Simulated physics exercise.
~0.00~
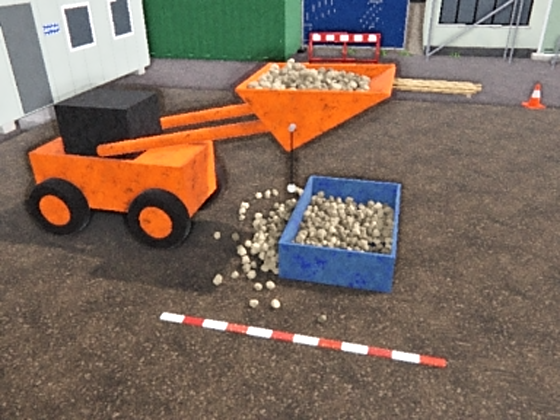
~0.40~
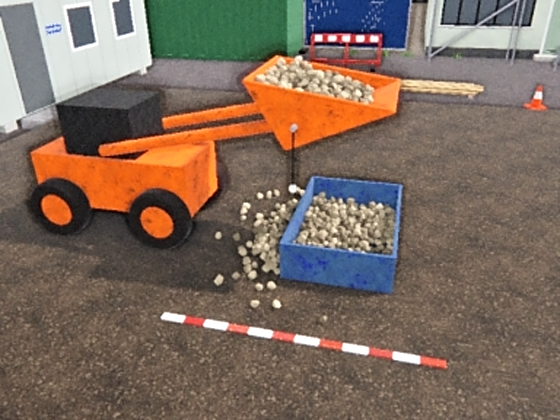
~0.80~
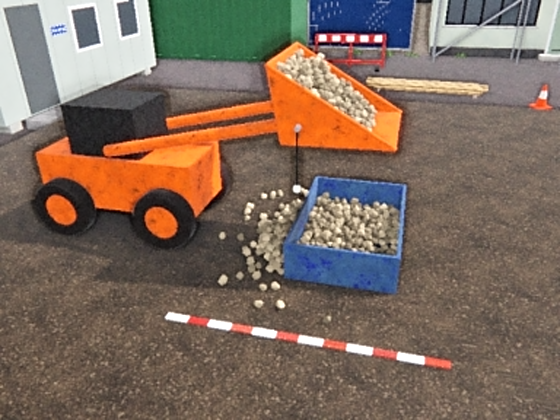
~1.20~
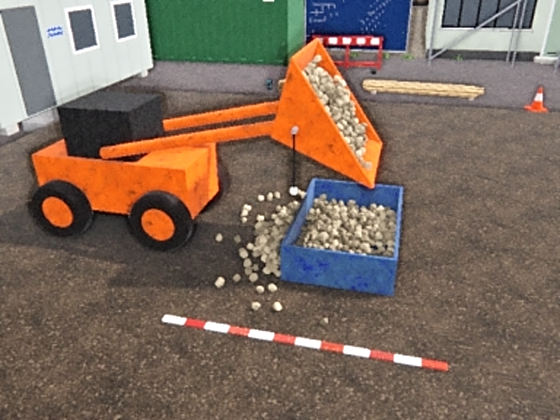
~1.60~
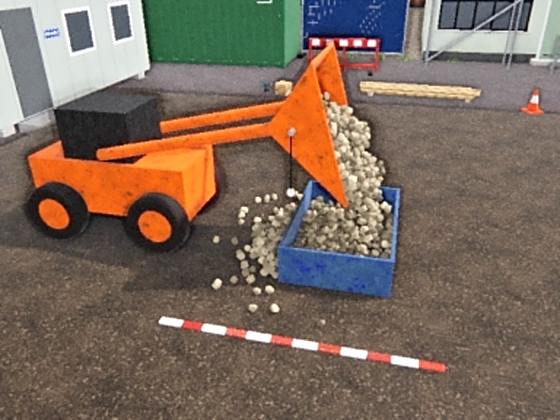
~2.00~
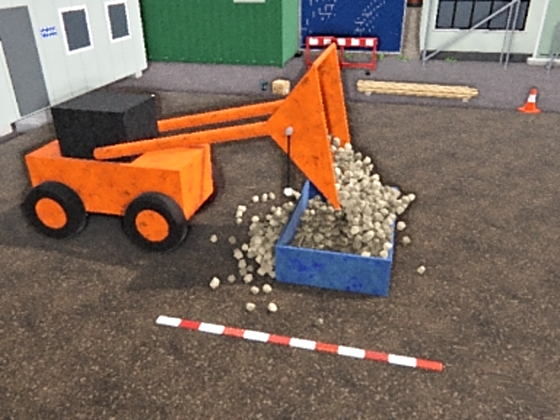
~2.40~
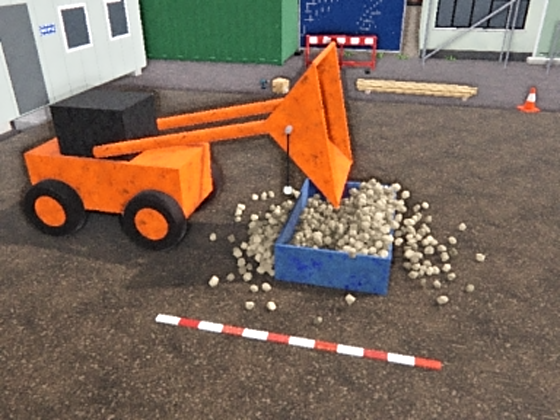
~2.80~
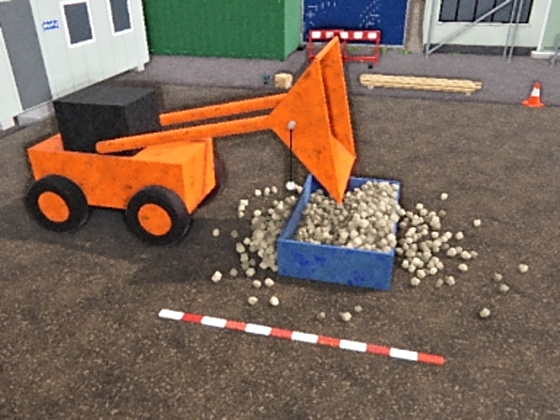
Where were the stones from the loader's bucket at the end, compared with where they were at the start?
At the start the stones were up in the raised orange bucket, but by the end they had moved down and to the right, with most in the blue bin and some scattered on the ground to its right.
